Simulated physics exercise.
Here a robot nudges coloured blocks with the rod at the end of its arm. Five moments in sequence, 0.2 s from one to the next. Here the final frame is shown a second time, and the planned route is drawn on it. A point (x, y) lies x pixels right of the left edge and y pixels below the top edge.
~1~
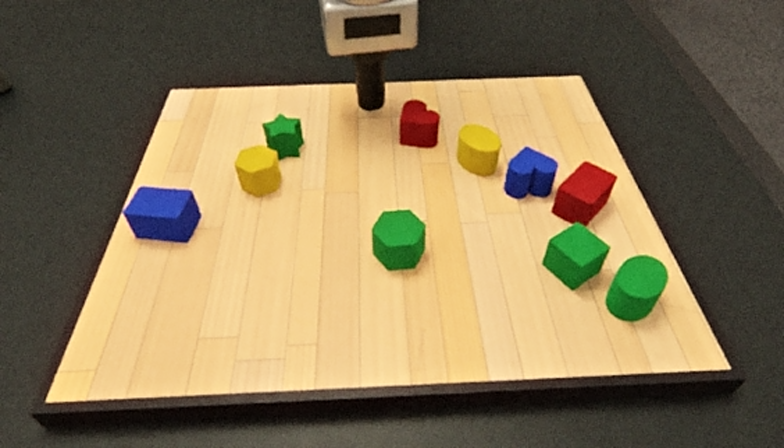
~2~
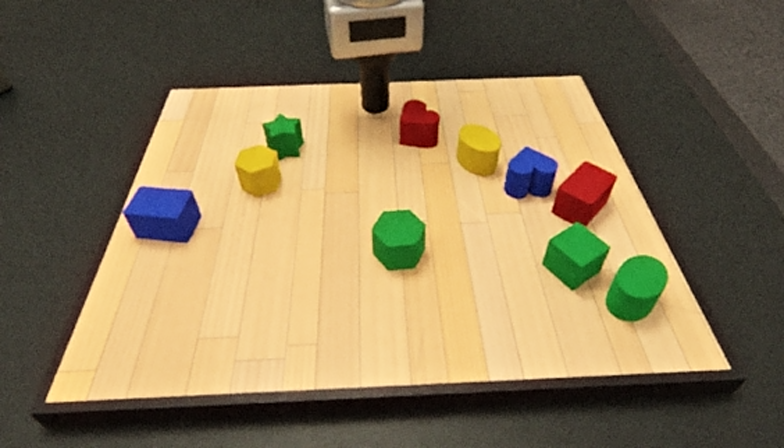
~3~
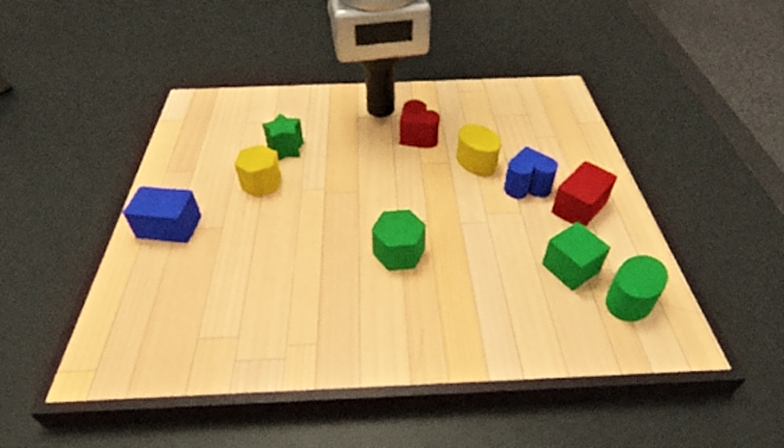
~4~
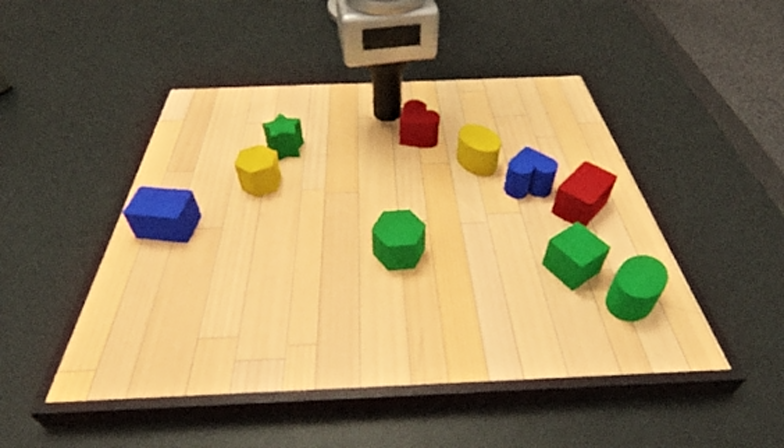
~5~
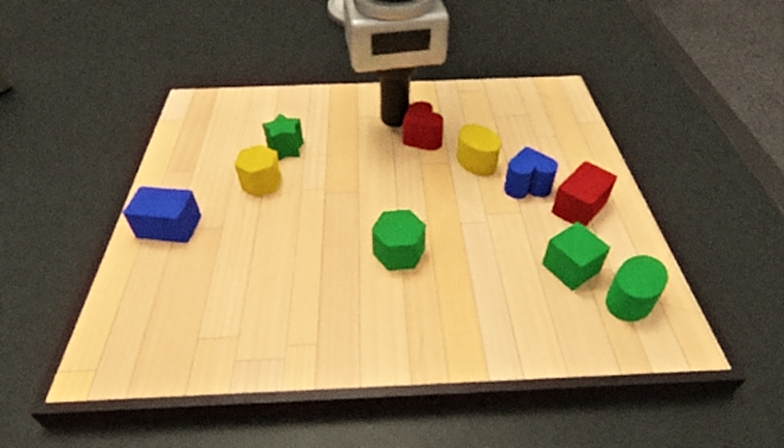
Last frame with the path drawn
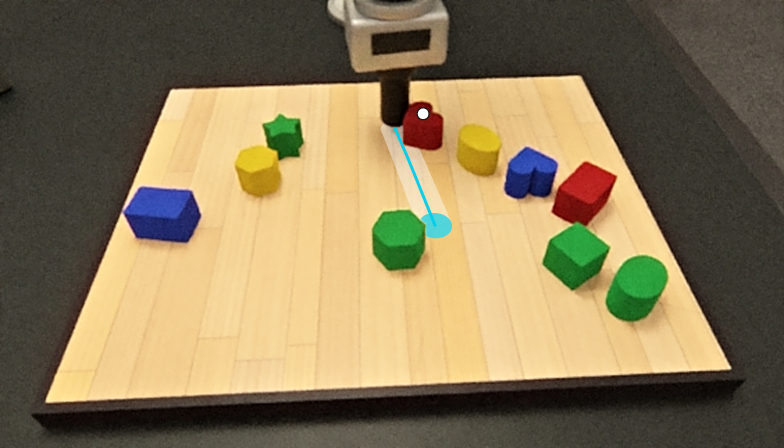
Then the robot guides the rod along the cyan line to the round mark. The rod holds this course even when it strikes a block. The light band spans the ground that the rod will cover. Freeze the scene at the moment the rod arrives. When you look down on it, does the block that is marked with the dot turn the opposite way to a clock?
Yes, I think so.
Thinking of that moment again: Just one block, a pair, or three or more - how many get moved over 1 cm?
The push moves one block more than 1 cm.
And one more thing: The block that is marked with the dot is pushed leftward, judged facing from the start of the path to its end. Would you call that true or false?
My answer: True.
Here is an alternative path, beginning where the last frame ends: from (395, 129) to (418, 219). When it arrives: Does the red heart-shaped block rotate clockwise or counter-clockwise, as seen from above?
Bird's-eye view: Counterclockwise.
Drawn move, in a line from (395, 129) to (435, 225); the dot is on the red heart-shaped block.
The first path, step by step. One third of the way, rod (408, 148); red heart-shaped block (437, 119), turned 25° anticlockwise.
Two thirds of the way, rod (421, 180); red heart-shaped block (437, 119), turned 25° anticlockwise.
At the end, rod (436, 216); green hexagonal block still; red heart-shaped block (437, 119), turned 25° anticlockwise.
